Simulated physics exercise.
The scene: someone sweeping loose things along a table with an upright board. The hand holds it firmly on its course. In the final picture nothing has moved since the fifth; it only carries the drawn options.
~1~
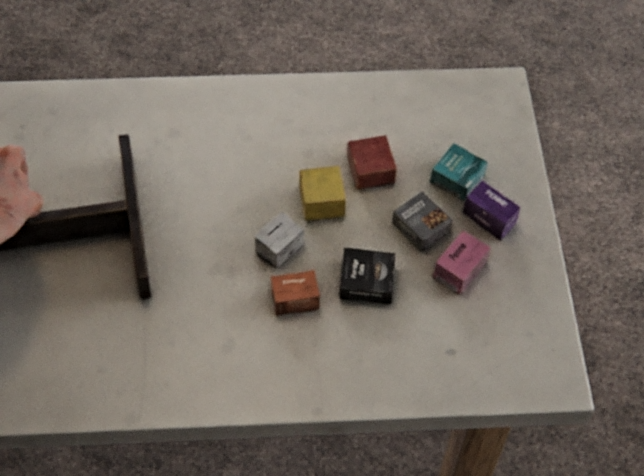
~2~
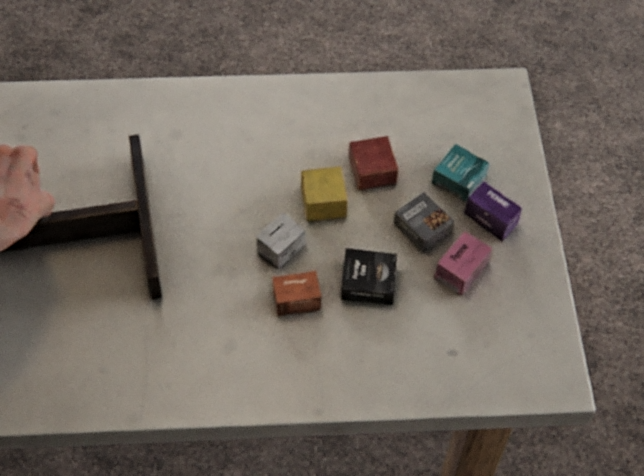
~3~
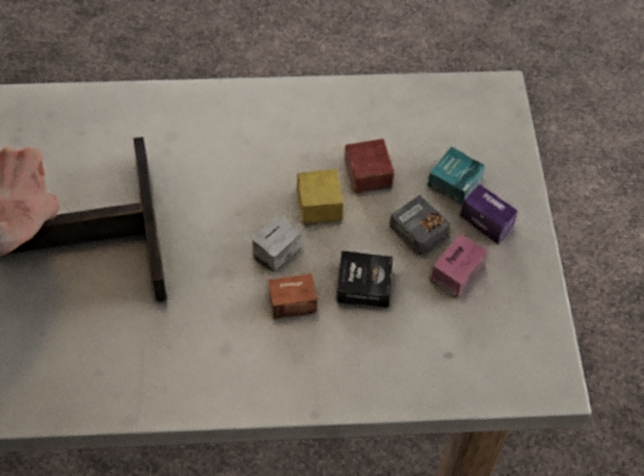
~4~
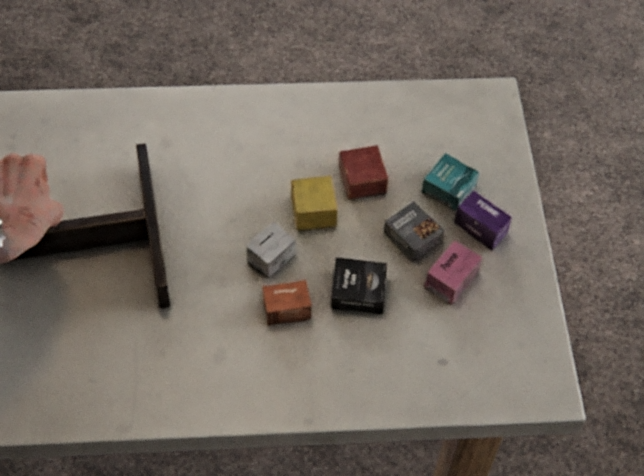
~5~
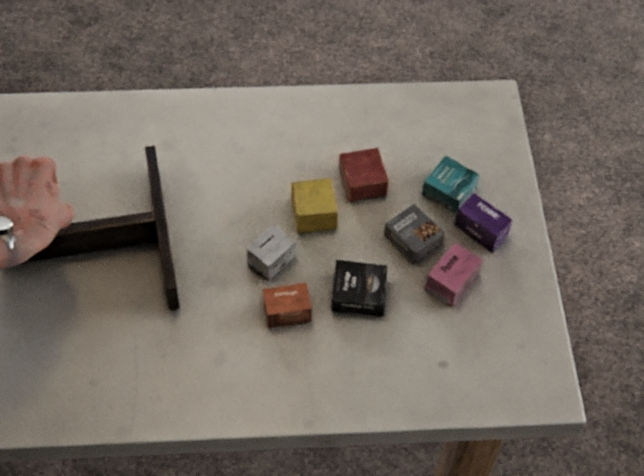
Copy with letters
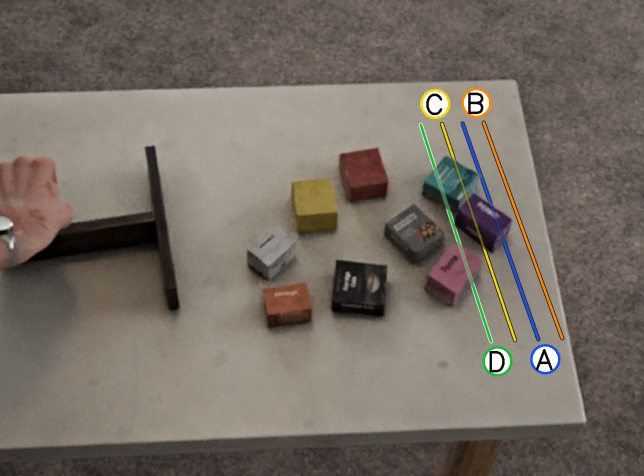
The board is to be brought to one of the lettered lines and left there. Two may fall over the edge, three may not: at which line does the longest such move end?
The farthest such stop is C.
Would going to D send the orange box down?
No.
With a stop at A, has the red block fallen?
No.
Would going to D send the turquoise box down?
No.
On the marked copy, A at (498, 224); B at (521, 224); C at (476, 225); D at (454, 226).
Following C. Soon after the start, board (275, 210); orange box (317, 310); black box (367, 288).
Later, board (388, 206); purple packet (490, 223); pink packet (486, 266).
In the end, board (477, 203); pink packet over the edge; purple packet over the edge; two fallen.
As for the rest, A drops four; B drops five; D is within the limit but short.
